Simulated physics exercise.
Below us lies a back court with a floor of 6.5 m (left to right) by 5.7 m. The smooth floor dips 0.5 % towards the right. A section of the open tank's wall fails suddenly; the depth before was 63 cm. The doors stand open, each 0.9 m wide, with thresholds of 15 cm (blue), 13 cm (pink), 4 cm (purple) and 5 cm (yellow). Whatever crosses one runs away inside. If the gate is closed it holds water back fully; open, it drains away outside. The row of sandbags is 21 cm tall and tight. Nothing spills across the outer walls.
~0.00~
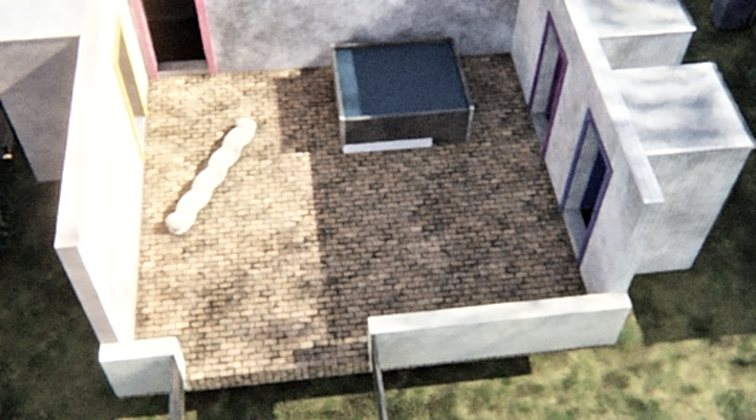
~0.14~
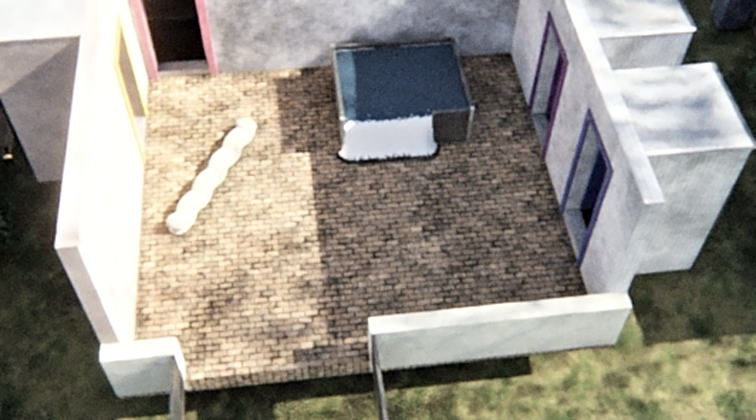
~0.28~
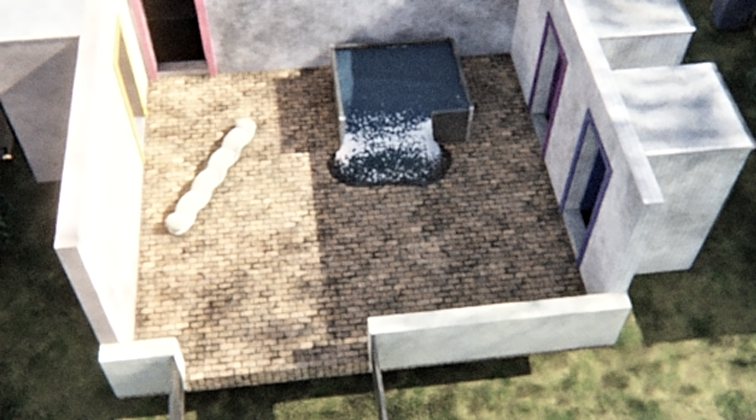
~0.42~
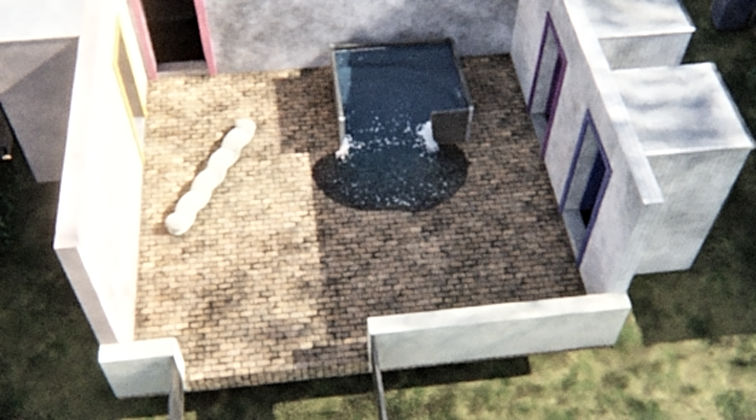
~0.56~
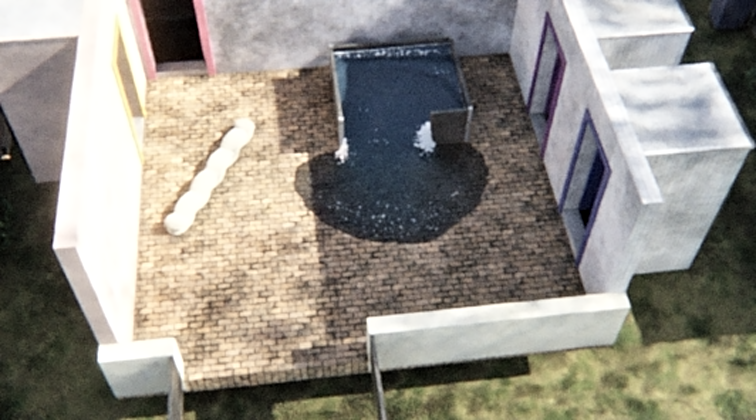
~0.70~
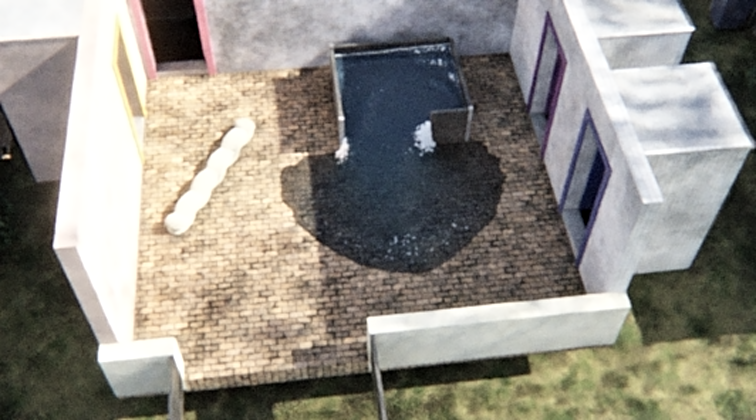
Water bursts from the front of an open tank and spreads across the brick courtyard floor.
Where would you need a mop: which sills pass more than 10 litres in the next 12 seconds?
Door by door: At the blue door it does not reach the limit; at the pink door it keeps below the limit; at the purple door it goes over the limit; at the yellow door it keeps below the limit.
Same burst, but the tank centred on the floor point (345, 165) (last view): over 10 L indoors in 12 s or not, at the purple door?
Then: Purple not over.
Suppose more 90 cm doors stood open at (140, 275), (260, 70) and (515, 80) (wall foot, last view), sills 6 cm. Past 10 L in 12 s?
In turn: Not over, under, past it.
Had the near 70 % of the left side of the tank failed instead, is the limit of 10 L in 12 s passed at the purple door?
Against that limit: Purple below.
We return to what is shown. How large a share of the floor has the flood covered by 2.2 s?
Near 50 per cent is wet.
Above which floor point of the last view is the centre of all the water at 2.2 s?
Near (396, 186).
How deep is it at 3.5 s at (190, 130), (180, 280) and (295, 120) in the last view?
In that order: 0, 2 and 0 cm.
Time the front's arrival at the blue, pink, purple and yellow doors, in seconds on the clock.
Blue 1.6 s, pink 10.0 s, purple 4.0 s, yellow 9.5 s.
After 1.4 s water covers 40 % of the floor and is deepest (29 cm) near (379, 156); blue door not reached, pink door not reached, purple door not reached, yellow door not reached.
After 2.2 s water covers 50 % of the floor and is deepest (26 cm) near (395, 331); blue door 5 cm at the sill, 0 L in, pink door not reached, purple door not reached, yellow door not reached.
After 3.5 s water covers 55 % of the floor and is deepest (24 cm) near (586, 322); blue door 12 cm at the sill, 0 L in, pink door not reached, purple door not reached, yellow door not reached.
After 7.0 s water covers 70 % of the floor and is deepest (14 cm) near (479, 78); blue door 8 cm at the sill, 0 L in, pink door not reached, purple door 4 cm at the sill, 2 L in, yellow door not reached.
After 12.0 s water covers 90 % of the floor and is deepest (8 cm) near (507, 69); blue door 5 cm at the sill, 0 L in, pink door 2 cm at the sill, 0 L in, purple door 8 cm at the sill, 33 L in, yellow door 1 cm at the sill, 0 L in.
